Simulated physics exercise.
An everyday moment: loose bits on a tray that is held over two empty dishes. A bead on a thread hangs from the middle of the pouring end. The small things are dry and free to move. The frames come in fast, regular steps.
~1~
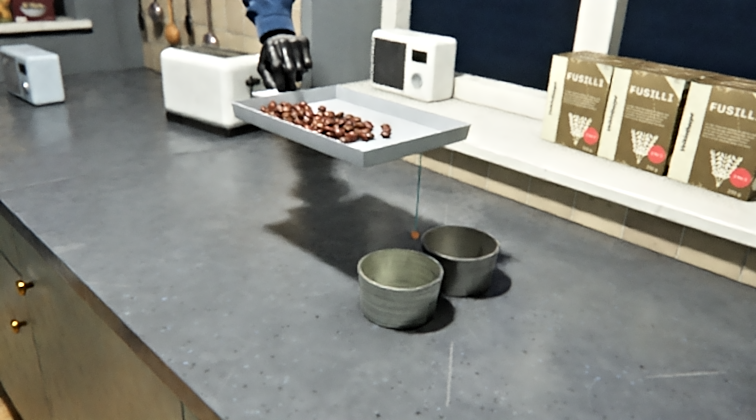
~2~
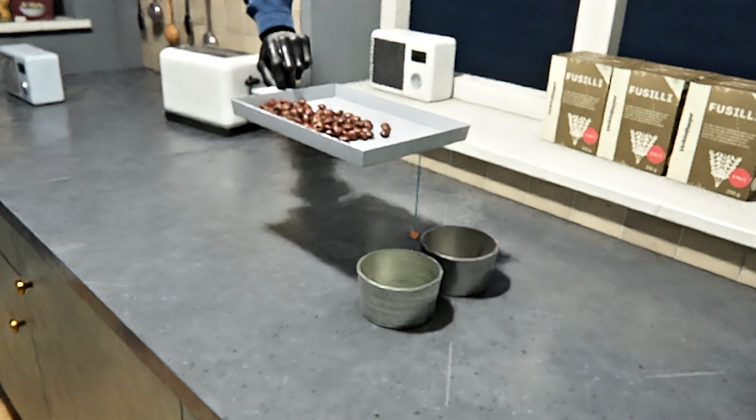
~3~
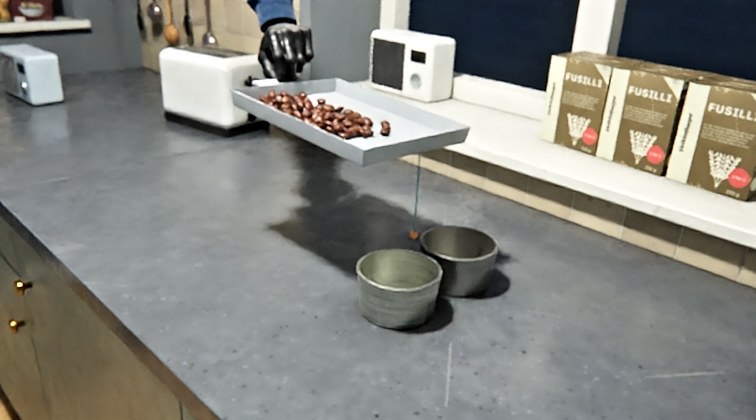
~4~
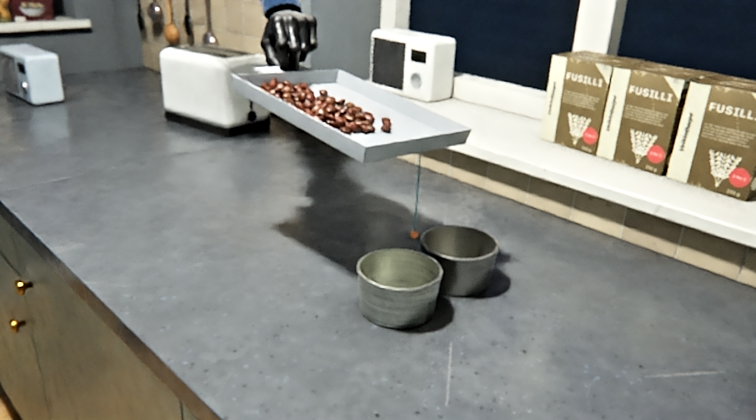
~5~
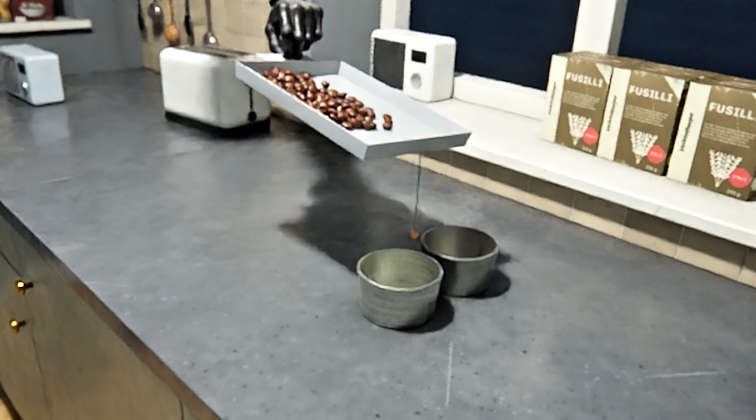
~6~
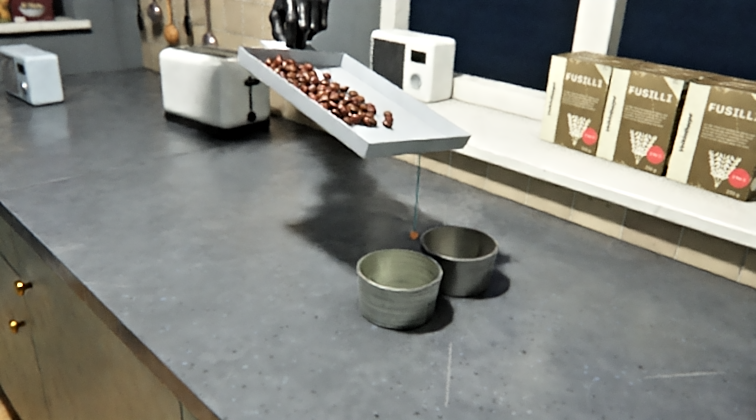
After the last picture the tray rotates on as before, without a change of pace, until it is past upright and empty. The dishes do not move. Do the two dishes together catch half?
They take the larger part between them.
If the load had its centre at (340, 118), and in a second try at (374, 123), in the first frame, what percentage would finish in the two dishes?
Roughly 80 per cent, and 70 per cent.
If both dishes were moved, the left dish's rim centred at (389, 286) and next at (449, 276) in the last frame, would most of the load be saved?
The first try: Below a half. The second: Not half.
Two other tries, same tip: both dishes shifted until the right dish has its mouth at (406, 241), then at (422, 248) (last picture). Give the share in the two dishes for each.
Near 0 % and 10 %.
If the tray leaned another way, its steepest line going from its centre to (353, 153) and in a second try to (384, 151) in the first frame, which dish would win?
First left, then the left-hand dish.
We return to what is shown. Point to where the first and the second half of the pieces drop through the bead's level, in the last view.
First near (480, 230), later near (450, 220).
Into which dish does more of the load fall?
More ends in the dish on the right.
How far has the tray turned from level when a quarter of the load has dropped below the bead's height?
Near 75 degrees.
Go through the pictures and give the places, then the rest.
The first frame shows corners of the pouring end at (364, 150) and (468, 124), level; middle of the load at (315, 122), flat chocolate drops; left dish at (430, 301); right dish at (489, 271); bead on its thread at (415, 235).
The second frame shows corners of the pouring end at (364, 149) and (468, 124), level; middle of the load at (314, 120).
The third frame shows corners of the pouring end at (364, 148) and (468, 126), tipped barely, lowest at the right corner; middle of the load at (314, 115).
The fourth frame shows corners of the pouring end at (366, 145) and (469, 128), tipped a little, lowest at the right corner; middle of the load at (316, 107).
The fifth frame shows corners of the pouring end at (368, 143) and (470, 131), tipped a little, lowest at the right corner; middle of the load at (319, 99).
The sixth frame shows corners of the pouring end at (370, 141) and (469, 134), tipped clearly, lowest at the right corner; middle of the load at (320, 92); left dish at (429, 301); right dish at (487, 271).
Soon, tray tipped steeply; most on the tray; a stray few in the right dish; a small part in the air.
A while on, tray tipped past a quarter turn; about half on the tray; about a quarter in the right dish; a small part outside both; a small part in the air.
Towards the end, tray tipped past a quarter turn; most in the right dish; about a quarter outside both.
Finally, tray tipped past a quarter turn; none in the left dish; most in the right dish; about a quarter outside both.
